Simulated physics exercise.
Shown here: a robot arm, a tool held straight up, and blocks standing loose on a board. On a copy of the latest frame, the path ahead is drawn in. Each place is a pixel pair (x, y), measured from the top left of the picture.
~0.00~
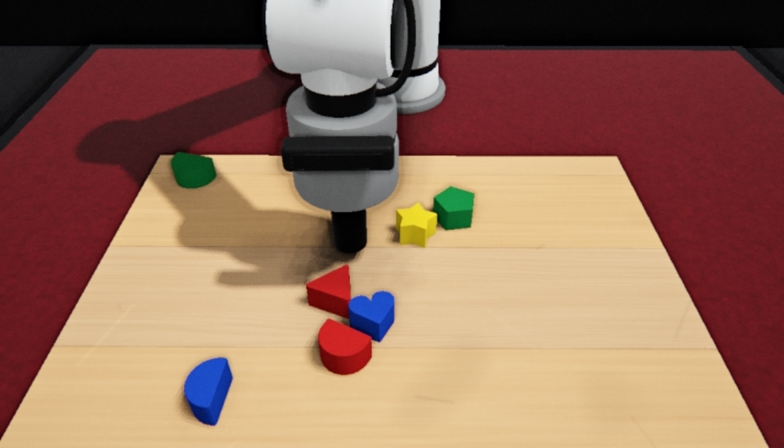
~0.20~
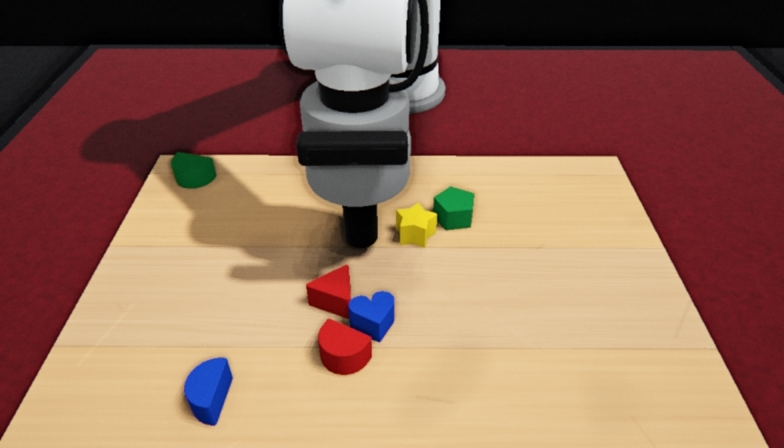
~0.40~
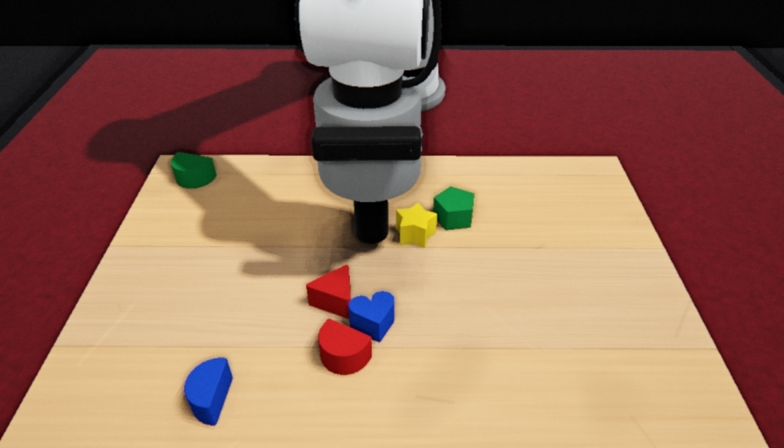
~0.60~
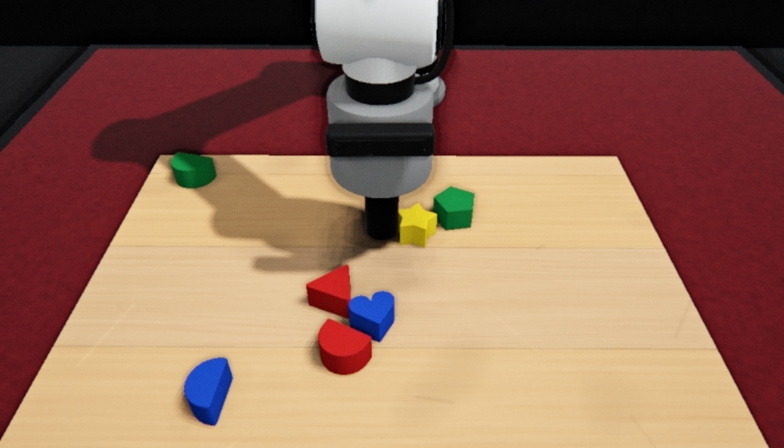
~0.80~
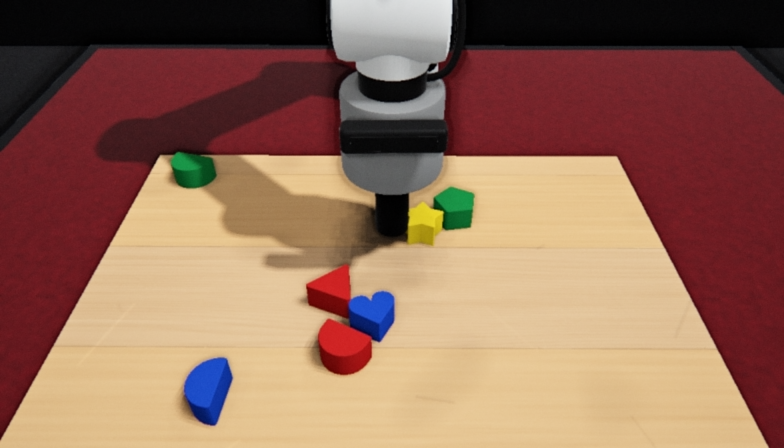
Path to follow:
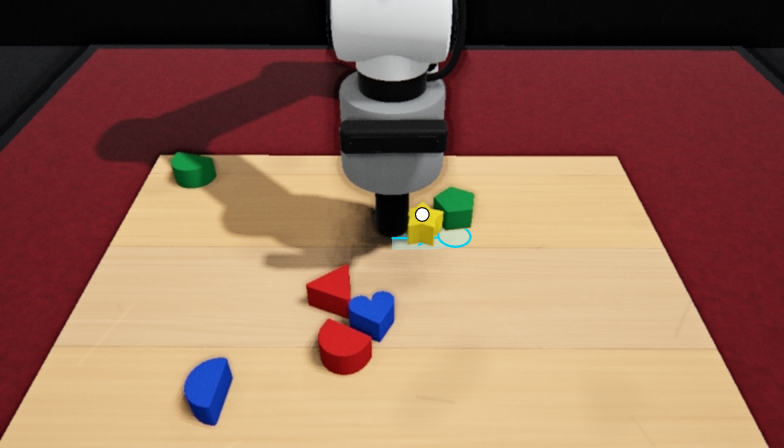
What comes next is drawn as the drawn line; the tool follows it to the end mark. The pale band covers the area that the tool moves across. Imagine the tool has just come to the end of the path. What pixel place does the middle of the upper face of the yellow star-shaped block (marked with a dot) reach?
Somewhere near (485, 207).
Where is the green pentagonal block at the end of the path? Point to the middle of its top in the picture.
At (491, 187).
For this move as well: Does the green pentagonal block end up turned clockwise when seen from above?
No, that is not how it ends up.
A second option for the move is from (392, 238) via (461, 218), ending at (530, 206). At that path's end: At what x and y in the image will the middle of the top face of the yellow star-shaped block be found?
So, by the moment the path ends, you'll find the top centre of the yellow star-shaped block at (562, 184).
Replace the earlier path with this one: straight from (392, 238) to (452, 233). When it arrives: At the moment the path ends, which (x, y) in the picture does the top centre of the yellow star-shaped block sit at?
It should be at about (483, 207).
Drawn move, from (392, 238) by way of (413, 238) and (434, 238) to (454, 236); the dot is on the yellow star-shaped block.
What follows on the original path. Halfway along, tool at (425, 226); yellow star-shaped block at (455, 213); green pentagonal block at (472, 194), turned 30° anticlockwise.
At the end, tool at (455, 224); yellow star-shaped block at (485, 207), turned 20° anticlockwise; green pentagonal block at (491, 187), turned 45° anticlockwise.
